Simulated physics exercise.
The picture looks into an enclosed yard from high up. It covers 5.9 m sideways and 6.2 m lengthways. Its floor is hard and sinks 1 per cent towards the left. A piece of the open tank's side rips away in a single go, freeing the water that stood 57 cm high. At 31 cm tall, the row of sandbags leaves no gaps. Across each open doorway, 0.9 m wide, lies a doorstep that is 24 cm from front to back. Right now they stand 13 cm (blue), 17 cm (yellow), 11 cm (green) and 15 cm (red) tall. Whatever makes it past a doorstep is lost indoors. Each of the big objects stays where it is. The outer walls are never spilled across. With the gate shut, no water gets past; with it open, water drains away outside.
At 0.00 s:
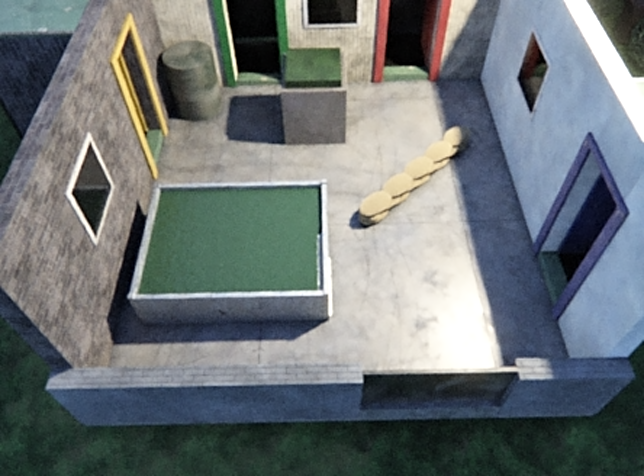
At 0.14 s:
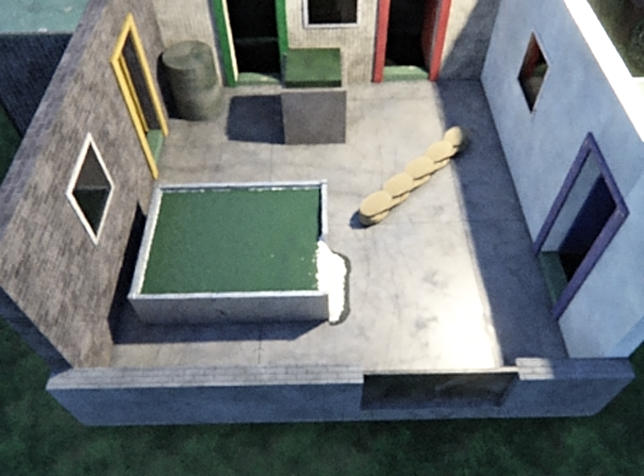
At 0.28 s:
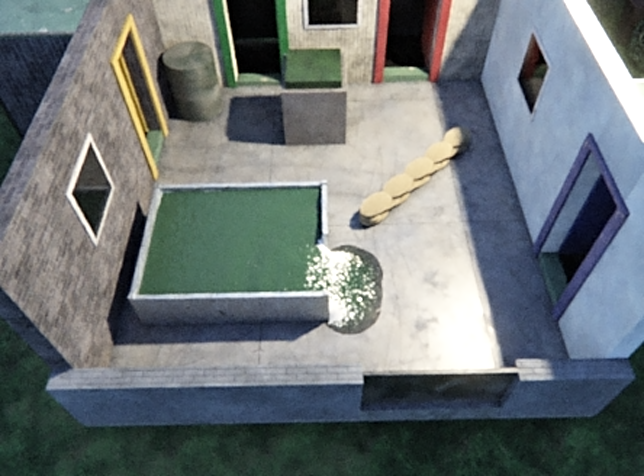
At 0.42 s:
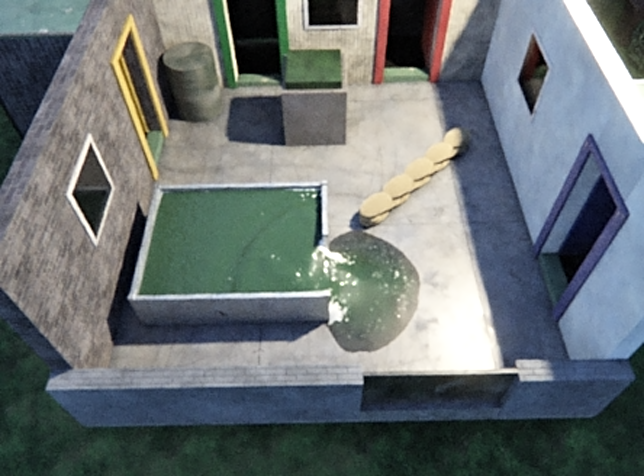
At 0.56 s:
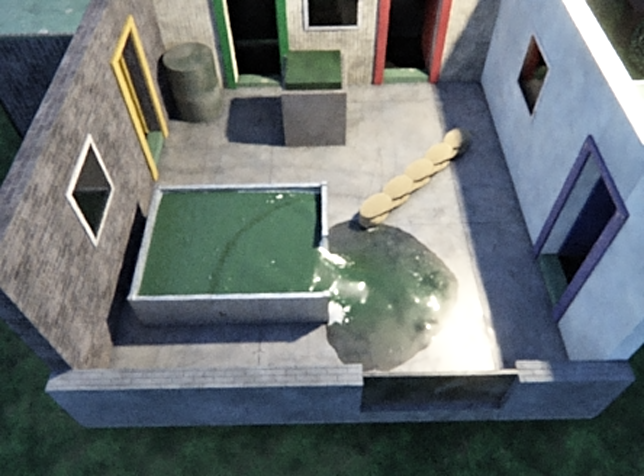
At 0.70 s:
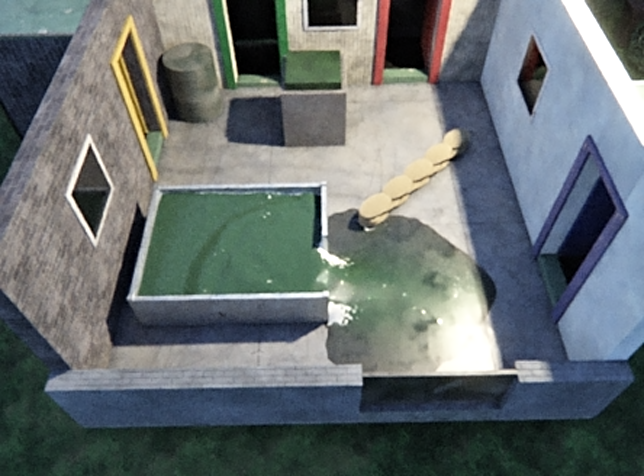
In a walled yard with coloured doorways, green water sat still in a large open tank until its right side broke, and the water gushed out and spread across the floor past the row of sandbags.
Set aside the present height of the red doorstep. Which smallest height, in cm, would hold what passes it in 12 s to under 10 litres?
It would have to be roughly 7 cm high.
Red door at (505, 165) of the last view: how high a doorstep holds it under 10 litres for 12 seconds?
Close to 16 cm at the least.
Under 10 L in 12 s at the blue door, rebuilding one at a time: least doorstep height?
At the blue door it takes roughly 21 centimetres.
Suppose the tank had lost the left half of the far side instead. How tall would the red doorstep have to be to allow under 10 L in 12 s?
About 5.5 centimetres.
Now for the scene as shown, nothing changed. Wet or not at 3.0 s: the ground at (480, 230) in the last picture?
At that moment it's submerged.
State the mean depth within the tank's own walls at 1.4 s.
Some 44 cm.
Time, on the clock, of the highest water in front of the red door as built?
That happens close to 6.0 s on the clock.
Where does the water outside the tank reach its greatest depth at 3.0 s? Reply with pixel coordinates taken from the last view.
(491, 376).
After 1.4 s water covers 30 % of the floor, deepest (34 cm) near (331, 294); it has not reached the red door.
After 3.0 s water covers 35 % of the floor, deepest (30 cm) near (491, 376); it has not reached the red door.
After 12.0 s water covers 95 % of the floor, deepest (13 cm) near (330, 253); 5 cm at the red door, 0 litres in over its 15 cm doorstep.
At the red door as built, the water arrived by 4.0 s and peaked near 10 cm at 6.0 s.
Run again over the same 12 s with other heights there, 13 litres in over 6.5 cm, 3 litres over 9 cm. The limit of 10 litres is kept from about 7 cm up.
